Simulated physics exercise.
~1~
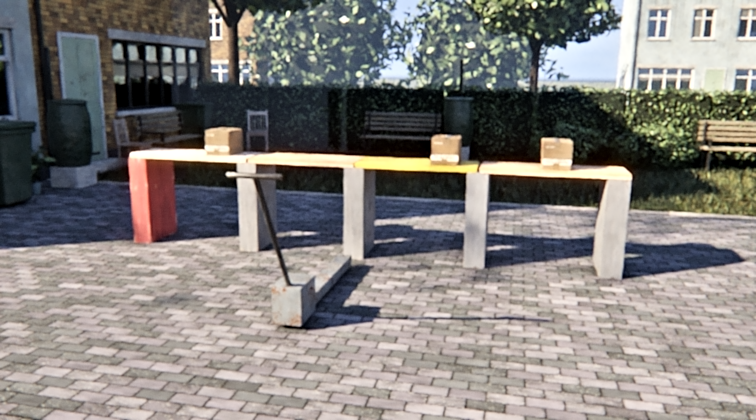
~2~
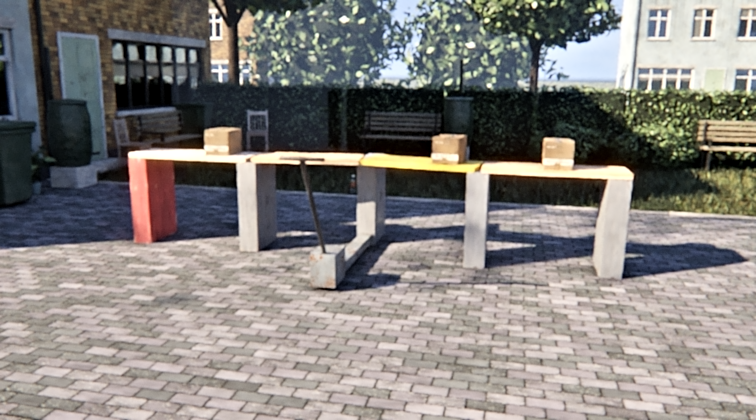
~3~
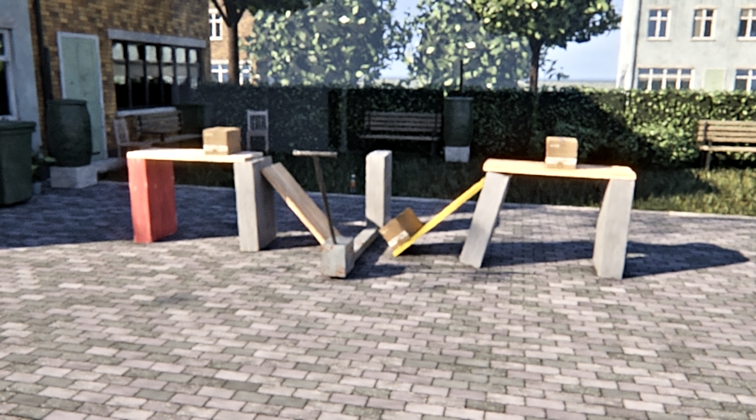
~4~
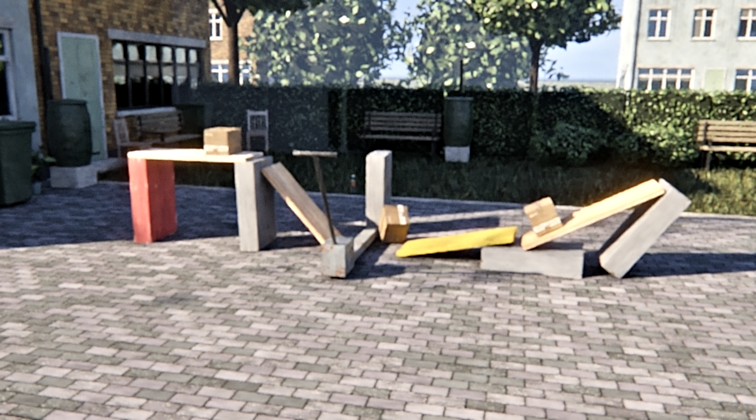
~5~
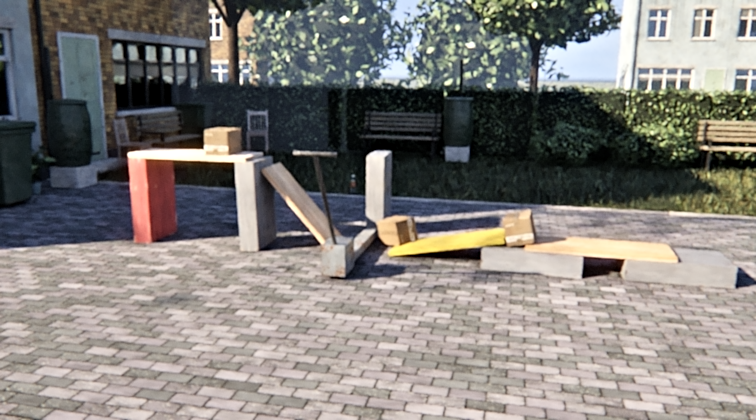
We see a wheelless grey jack slide in low beneath a row of boards topped with cartons, before the middle boards drop, the yellow one included, and the right side topples flat, while the red upright and the left board with its carton stay standing.
